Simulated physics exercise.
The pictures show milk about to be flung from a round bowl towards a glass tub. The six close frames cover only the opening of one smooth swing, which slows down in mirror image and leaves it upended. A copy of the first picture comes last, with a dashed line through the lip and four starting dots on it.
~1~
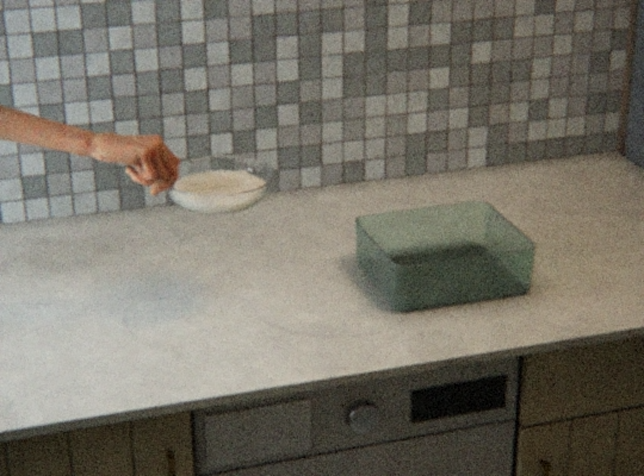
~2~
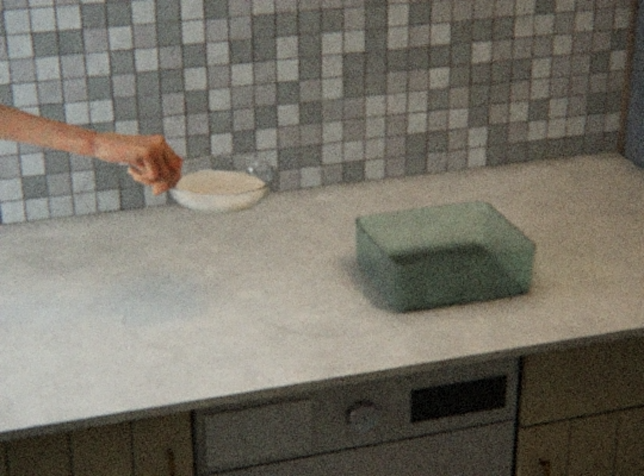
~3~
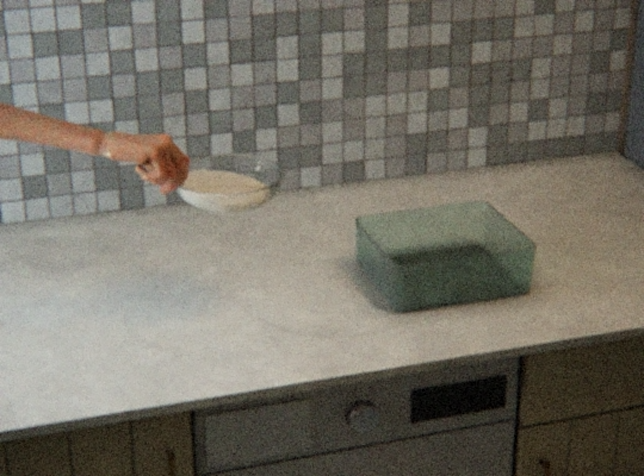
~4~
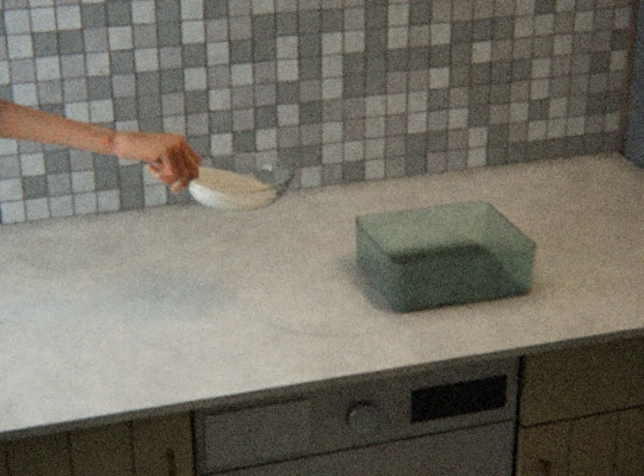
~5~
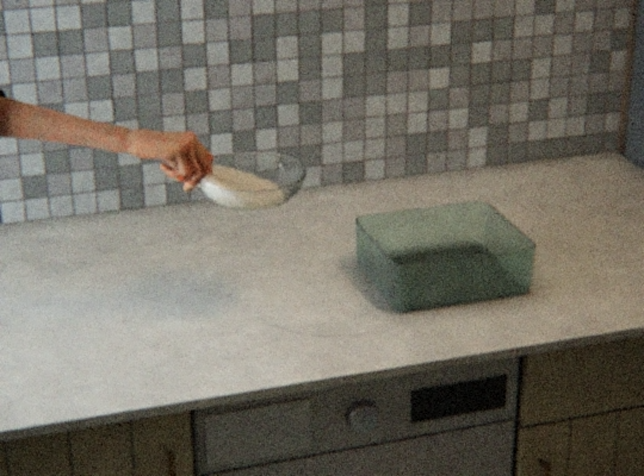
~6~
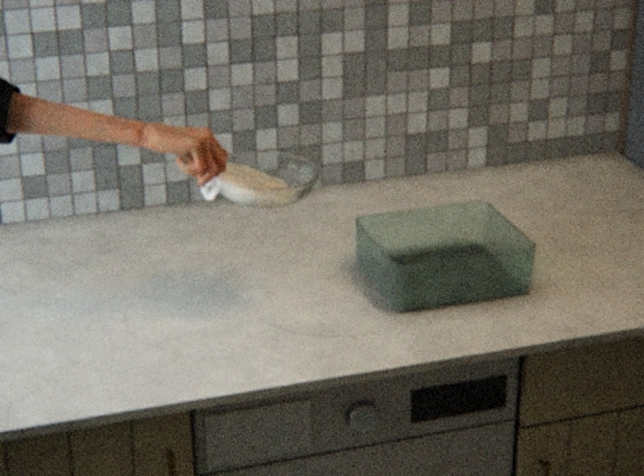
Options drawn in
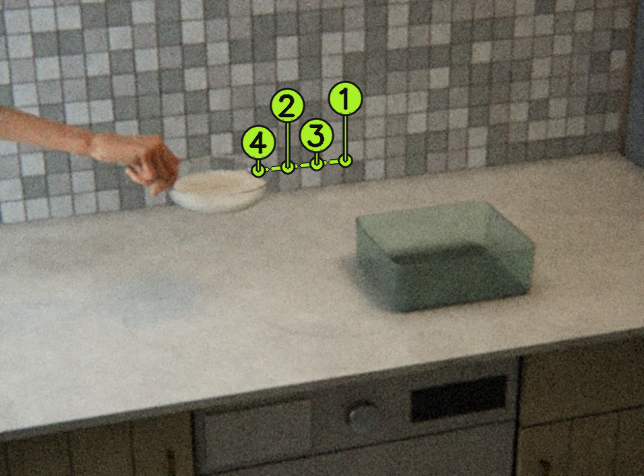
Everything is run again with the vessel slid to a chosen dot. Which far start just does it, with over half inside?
2.
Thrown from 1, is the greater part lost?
No, that is safe.
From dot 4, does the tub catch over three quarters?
No, it does not.
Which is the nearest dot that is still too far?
That is dot 4.
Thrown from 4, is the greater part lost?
Yes, that goes wrong.
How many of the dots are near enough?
Three of them.
On the marked copy, 1 at (345, 160); 2 at (287, 167); 3 at (316, 163); 4 at (258, 170).
For dot 1, about 84 % lands in the tub, 9 % falls short and 7 % goes beside or beyond.
For dot 2, about 67 % lands in the tub, 25 % falls short and 9 % goes beside or beyond.
For dot 3, about 78 % lands in the tub, 9 % falls short and 13 % goes beside or beyond.
For dot 4, about 28 % lands in the tub, 68 % falls short and 4 % goes beside or beyond.
